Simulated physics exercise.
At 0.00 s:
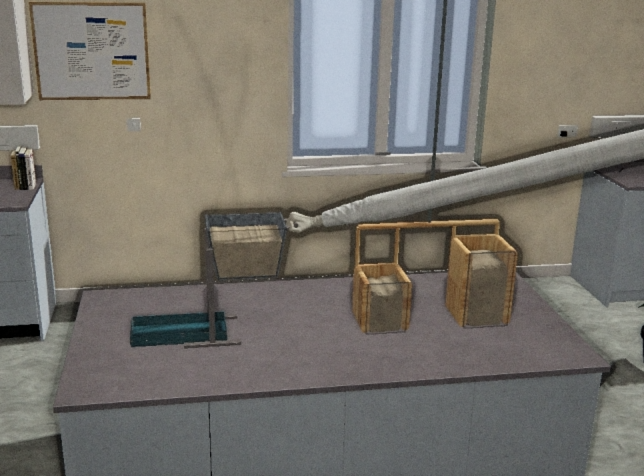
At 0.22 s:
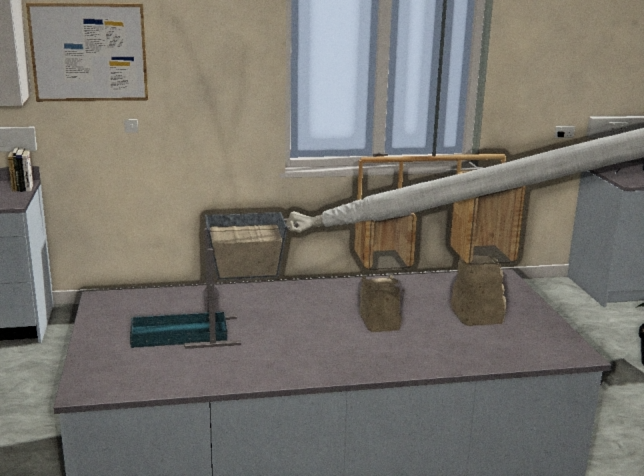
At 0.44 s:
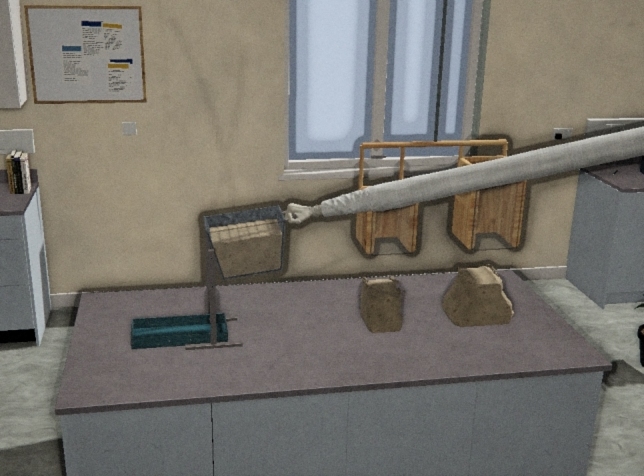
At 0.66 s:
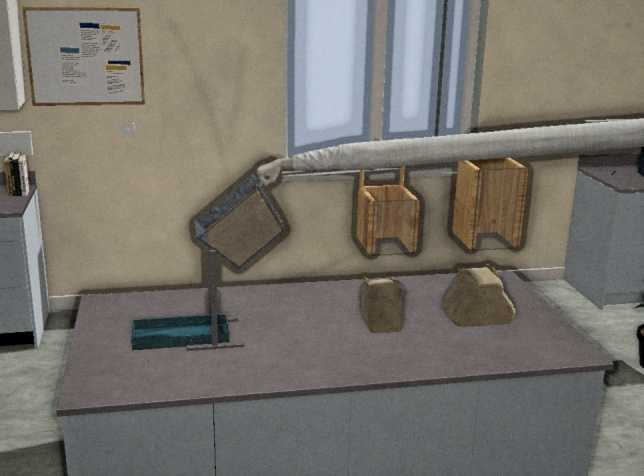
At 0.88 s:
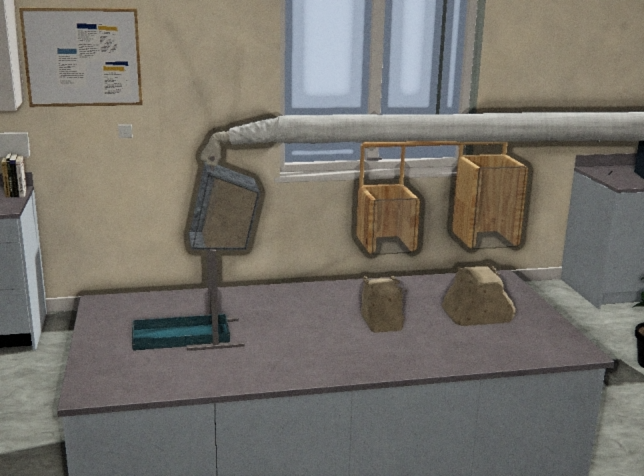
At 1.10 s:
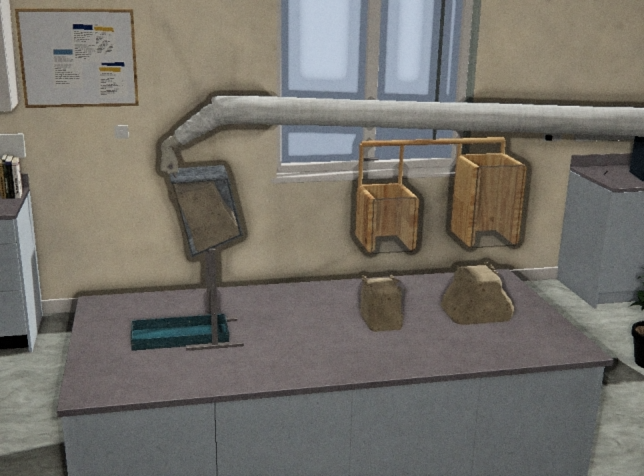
In the video, two wooden moulds lift off two brown blocks on a counter, and the taller right block slumps while the left keeps its shape; a pale arm then swings a tub of brown mix over leftward onto its side.
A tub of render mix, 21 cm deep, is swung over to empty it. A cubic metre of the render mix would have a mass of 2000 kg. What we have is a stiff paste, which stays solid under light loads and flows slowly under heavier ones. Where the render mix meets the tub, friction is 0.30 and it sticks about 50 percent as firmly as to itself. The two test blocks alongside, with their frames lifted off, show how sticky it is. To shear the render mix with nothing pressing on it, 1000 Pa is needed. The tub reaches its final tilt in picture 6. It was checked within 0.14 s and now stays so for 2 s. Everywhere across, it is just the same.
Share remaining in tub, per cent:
Near 0 percent.
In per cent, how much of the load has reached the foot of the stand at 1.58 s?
About 70 per cent.
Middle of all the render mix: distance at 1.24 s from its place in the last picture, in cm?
Something like 10 cm, I'd say.
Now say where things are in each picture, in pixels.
Handle-side rim at (285, 228), tilt 0 degrees; top of the render mix at (279, 240); blocks stand 19 cm, 30 cm (left to right), in the first frame.
Handle-side rim at (285, 228), tilt 0 degrees; top of the render mix at (279, 240); blocks stand 19 cm, 27 cm (left to right), in the second frame.
Handle-side rim at (283, 220), tilt 7 degrees; top of the render mix at (278, 234); blocks stand 19 cm, 22 cm (left to right), in the third frame.
Handle-side rim at (257, 188), tilt 40 degrees; top of the render mix at (261, 202); blocks stand 19 cm, 22 cm (left to right), in the fourth frame.
Handle-side rim at (208, 175), tilt 77 degrees; top of the render mix at (224, 182); blocks stand 19 cm, 22 cm (left to right), in the fifth frame.
Handle-side rim at (172, 184), tilt 102 degrees; top of the render mix at (210, 187); blocks stand 19 cm, 22 cm (left to right), in the sixth frame.
After 1.24 s, the tub is at 102 degrees and holds 60 %.
After 1.41 s, the tub is at 102 degrees and holds 19 %.
After 1.58 s, the tub is at 102 degrees and holds 0 %.
After 1.75 s, the tub is at 102 degrees and holds 0 %.
After 3.10 s, at the end, the tub is at 102 degrees and holds 0 %.
